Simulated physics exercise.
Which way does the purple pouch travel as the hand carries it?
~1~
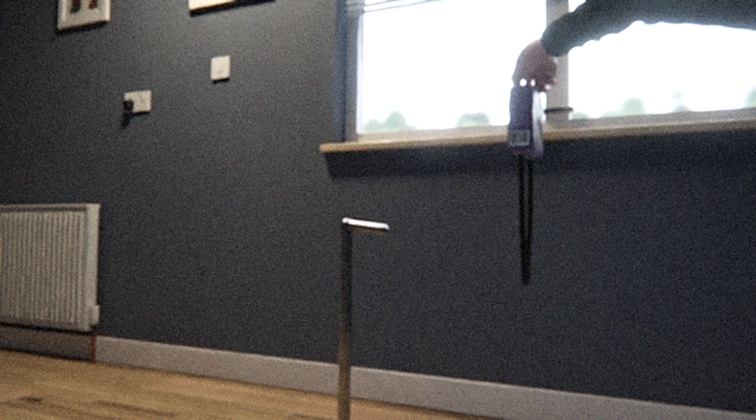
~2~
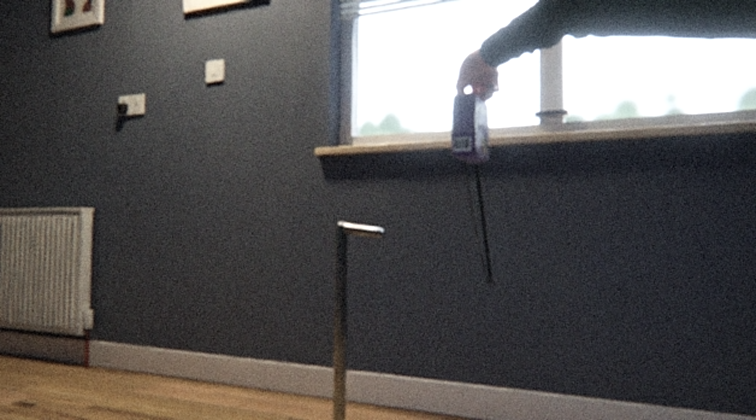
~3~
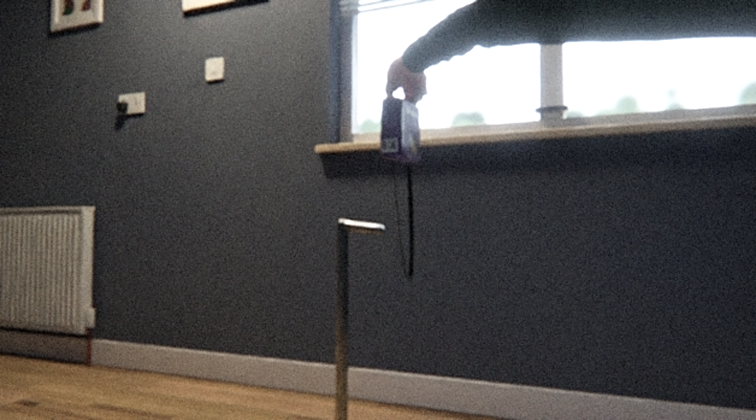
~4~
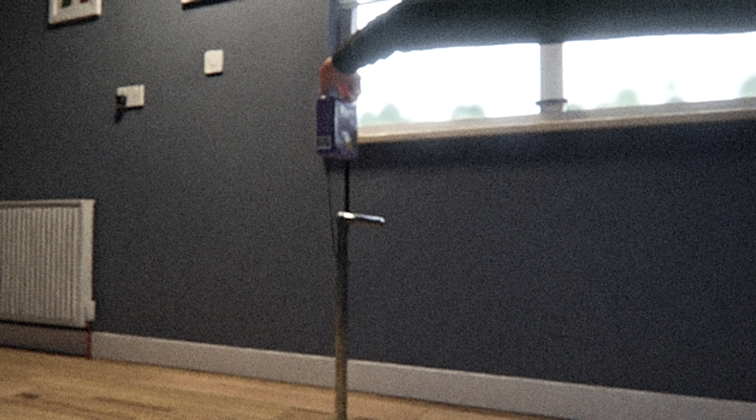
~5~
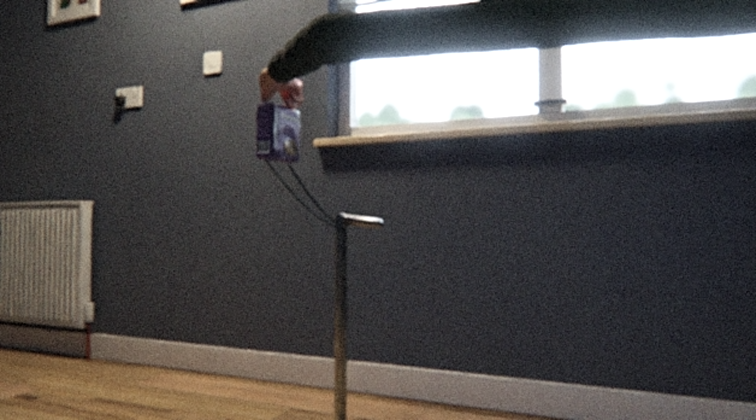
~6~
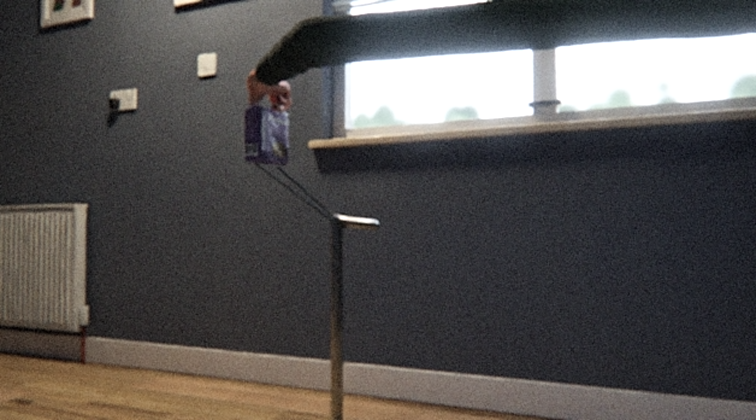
The purple pouch moves to the left, going from in front of the window to beyond the post.
